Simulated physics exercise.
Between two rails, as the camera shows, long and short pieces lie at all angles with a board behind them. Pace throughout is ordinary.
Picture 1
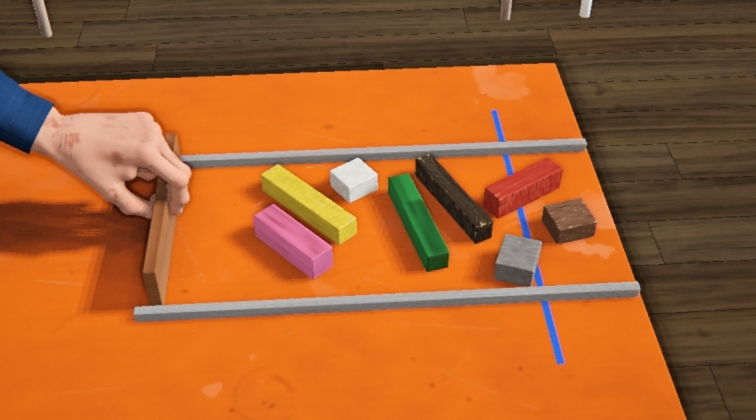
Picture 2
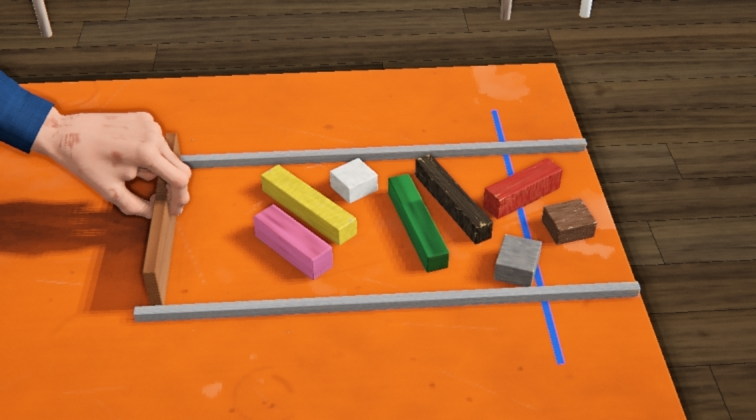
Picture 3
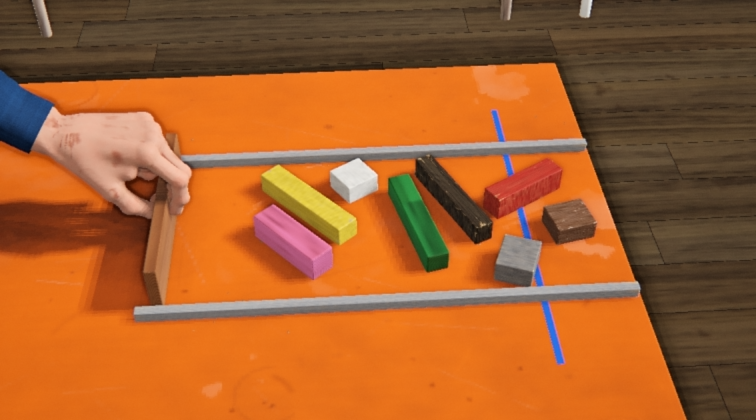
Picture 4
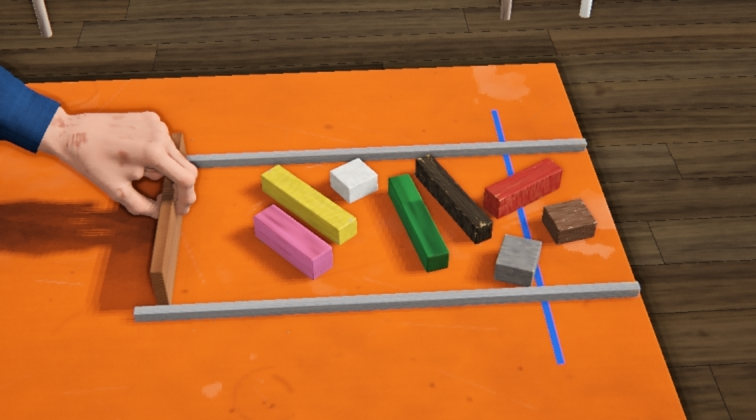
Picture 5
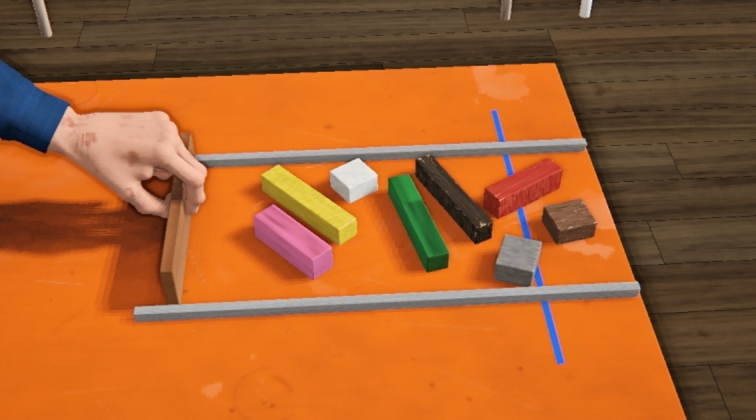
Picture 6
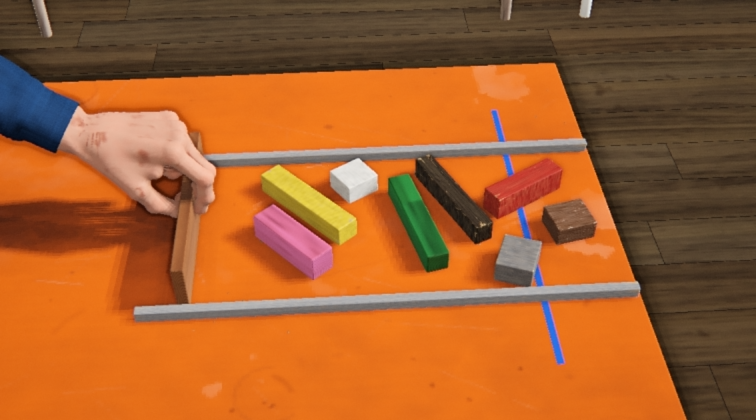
On an orange table, a hand slides a brown board slightly right toward scattered blocks.
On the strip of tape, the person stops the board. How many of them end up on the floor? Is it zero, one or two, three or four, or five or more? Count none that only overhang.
The board is going to sweep off no more than two, but at least one.
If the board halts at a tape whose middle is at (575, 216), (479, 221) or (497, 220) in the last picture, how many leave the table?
The counts come to 6, then 0, then 2.
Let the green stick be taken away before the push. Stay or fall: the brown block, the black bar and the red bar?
Outcome for the brown block: It drops; for the black bar: It stays; for the red bar: It drops.
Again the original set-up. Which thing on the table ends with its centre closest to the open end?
The black bar.
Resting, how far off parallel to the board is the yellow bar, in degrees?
I'd estimate about 20 degrees.
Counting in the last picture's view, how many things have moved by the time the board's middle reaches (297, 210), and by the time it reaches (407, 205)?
Tally: First 2; then 7.
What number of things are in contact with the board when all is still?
2 in contact.
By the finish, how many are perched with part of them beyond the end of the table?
As for overhanging, the count is 2.
Soon after, none off yet; brown block at rest near (569, 222); red bar at rest near (523, 188); grey block at rest near (518, 261).
At rest, the number that fall off is one or two; fallen, red bar and brown block.
